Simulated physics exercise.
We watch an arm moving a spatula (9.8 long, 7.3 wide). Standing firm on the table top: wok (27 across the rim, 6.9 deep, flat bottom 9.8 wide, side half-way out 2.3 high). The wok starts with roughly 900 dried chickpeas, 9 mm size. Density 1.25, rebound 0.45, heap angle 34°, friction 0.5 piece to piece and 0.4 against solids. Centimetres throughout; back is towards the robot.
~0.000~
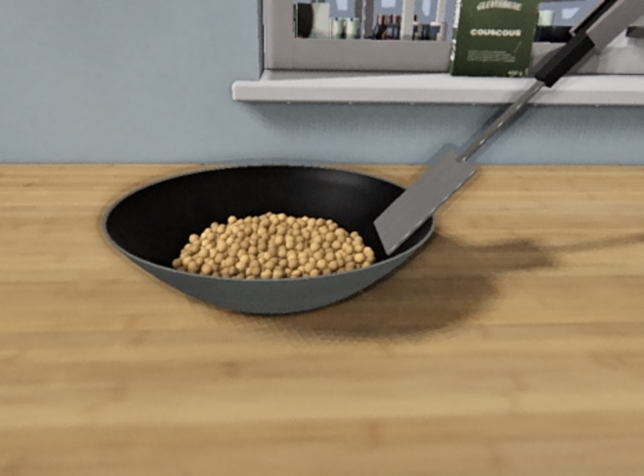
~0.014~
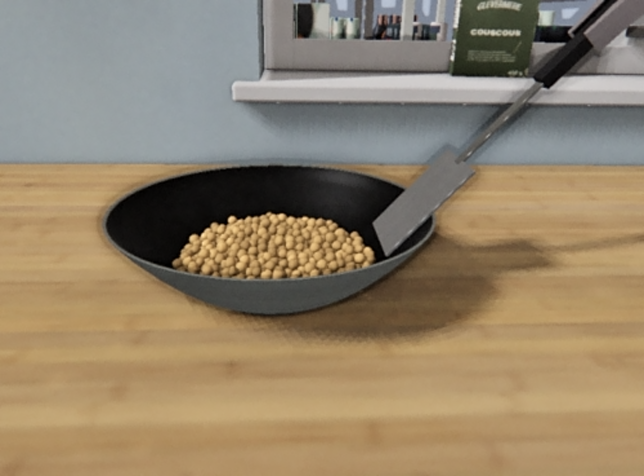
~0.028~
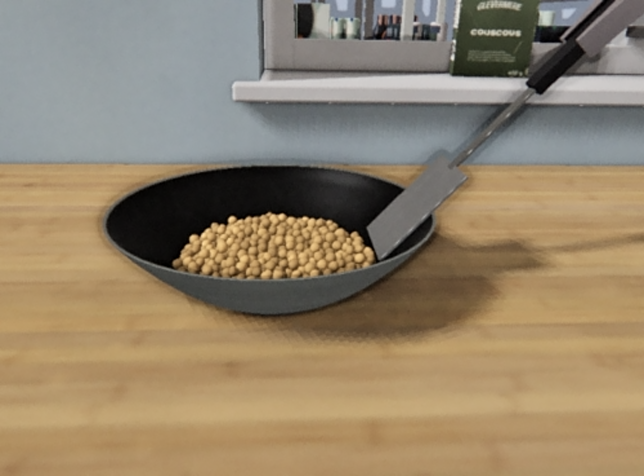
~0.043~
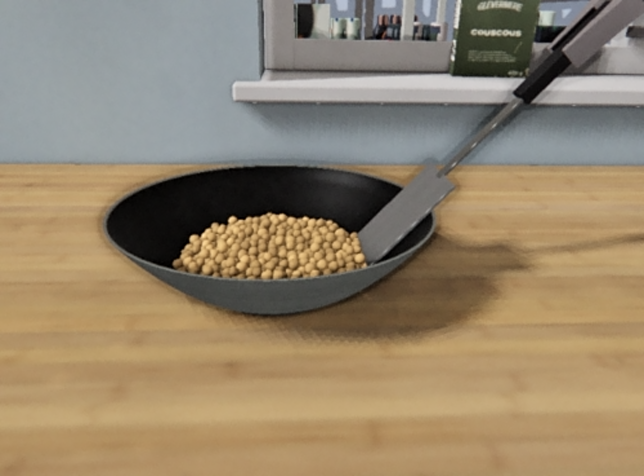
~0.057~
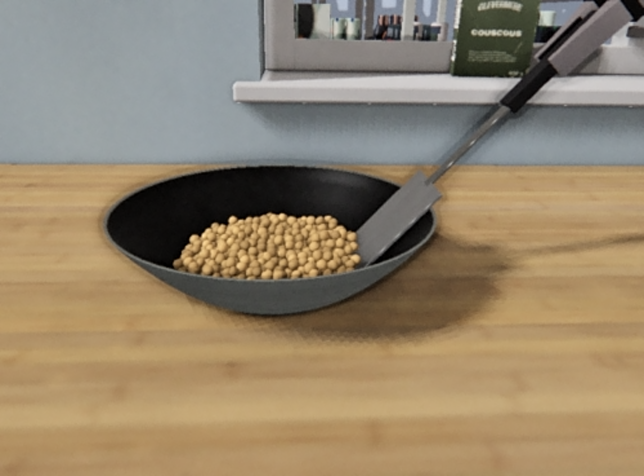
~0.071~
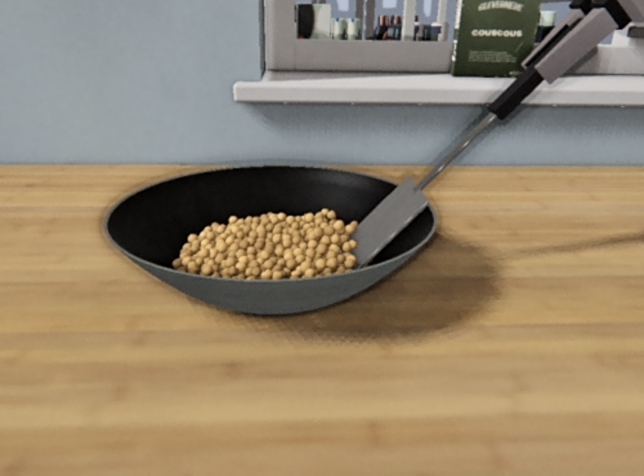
The clip opens on a dark wok holding a heap of chickpeas on a wooden table top, with a spatula angled in at its right side. The arm moves the spatula slightly down and left, pressing its blade against the heap's right edge, while the chickpeas shift only a little.
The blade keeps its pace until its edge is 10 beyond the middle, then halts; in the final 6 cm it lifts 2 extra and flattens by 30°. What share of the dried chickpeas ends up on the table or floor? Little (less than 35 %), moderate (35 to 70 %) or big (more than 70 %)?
On the table or floor the share is little, less than 35 %.
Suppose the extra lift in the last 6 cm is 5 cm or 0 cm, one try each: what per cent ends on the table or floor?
Some 25 and 20 per cent.
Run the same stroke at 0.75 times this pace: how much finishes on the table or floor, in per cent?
About 15 per cent.
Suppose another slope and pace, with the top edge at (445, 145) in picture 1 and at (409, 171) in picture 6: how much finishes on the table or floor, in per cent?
About 25 per cent.
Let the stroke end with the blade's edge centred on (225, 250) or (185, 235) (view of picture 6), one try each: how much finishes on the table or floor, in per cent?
About 0 and 5 per cent.
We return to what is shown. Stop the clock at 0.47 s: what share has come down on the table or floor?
About 15 per cent.
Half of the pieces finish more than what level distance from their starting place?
About 4 cm.
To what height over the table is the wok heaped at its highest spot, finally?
Roughly 7.5 cm.
After 0.15 s, sloping 48°, highest piece 6 above the table; 900 in the wok.
After 0.23 s, sloping 39°, highest piece 7 above the table; 900 in the wok.
After 0.47 s, sloping 18°, highest piece 9 above the table; 666 in the wok, 150 on the table or floor, 84 on the blade or in flight.
After 1.52 s, sloping 18°, highest piece 7 above the table; 665 in the wok, 235 on the table or floor.
In the end, 665 in the wok, 235 on the table or floor. That is 26 % on the table or floor.
